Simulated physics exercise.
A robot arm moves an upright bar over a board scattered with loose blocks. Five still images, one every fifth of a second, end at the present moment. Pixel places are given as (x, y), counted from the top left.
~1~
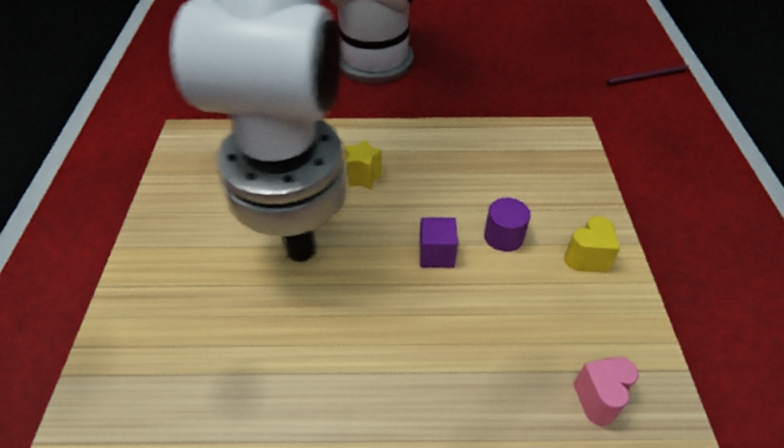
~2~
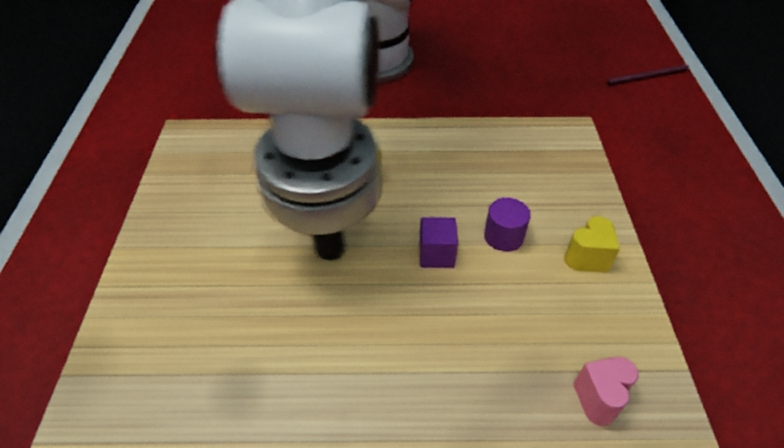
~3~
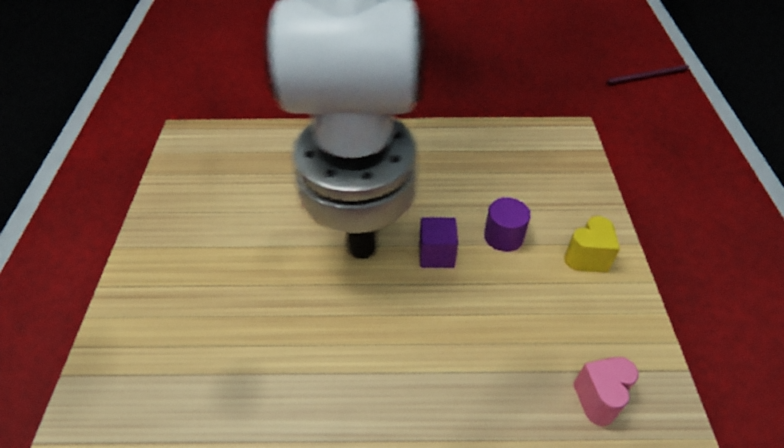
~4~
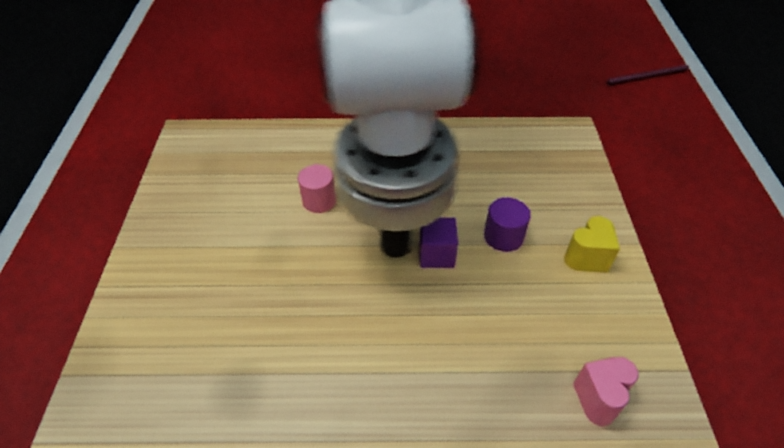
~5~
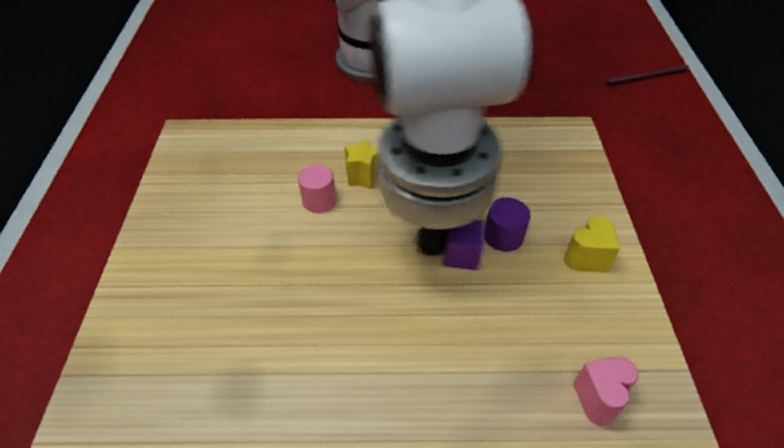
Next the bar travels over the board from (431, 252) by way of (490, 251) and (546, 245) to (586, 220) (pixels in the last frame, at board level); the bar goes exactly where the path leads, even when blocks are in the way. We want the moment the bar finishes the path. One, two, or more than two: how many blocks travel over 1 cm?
2.
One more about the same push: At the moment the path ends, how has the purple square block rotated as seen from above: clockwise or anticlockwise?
From above, the turn goes clockwise.
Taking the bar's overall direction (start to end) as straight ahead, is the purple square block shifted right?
Yes
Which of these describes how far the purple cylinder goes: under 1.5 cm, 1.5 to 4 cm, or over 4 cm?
It shifts over 4 cm.
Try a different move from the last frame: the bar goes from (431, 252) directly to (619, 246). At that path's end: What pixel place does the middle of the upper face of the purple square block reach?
(542, 251)
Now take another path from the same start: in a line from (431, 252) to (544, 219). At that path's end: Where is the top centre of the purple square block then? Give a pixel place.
The top centre is at (502, 239).
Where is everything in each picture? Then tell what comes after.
Lower end of the bar (301, 251), tops of blocks, purple square block (439, 230), purple cylinder (510, 212), yellow heart (598, 233), in the first frame.
Bar (331, 249), blocks as before, in the second frame.
Bar (362, 248), blocks as before, in the third frame.
Bar (396, 246), blocks as before, in the fourth frame.
Bar (431, 245), purple square block (466, 231), purple cylinder (510, 212), yellow heart (598, 233), in the fifth frame.
On the path given first. One third of the way, bar (492, 244); purple square block (524, 243), turned 25° clockwise; purple cylinder (520, 209).
Two thirds of the way, bar (549, 238); purple square block (544, 252), turned 65° clockwise; purple cylinder (543, 195).
At the end, bar (589, 213); purple square block (544, 252), turned 65° clockwise; purple cylinder (543, 194); yellow heart not moved.
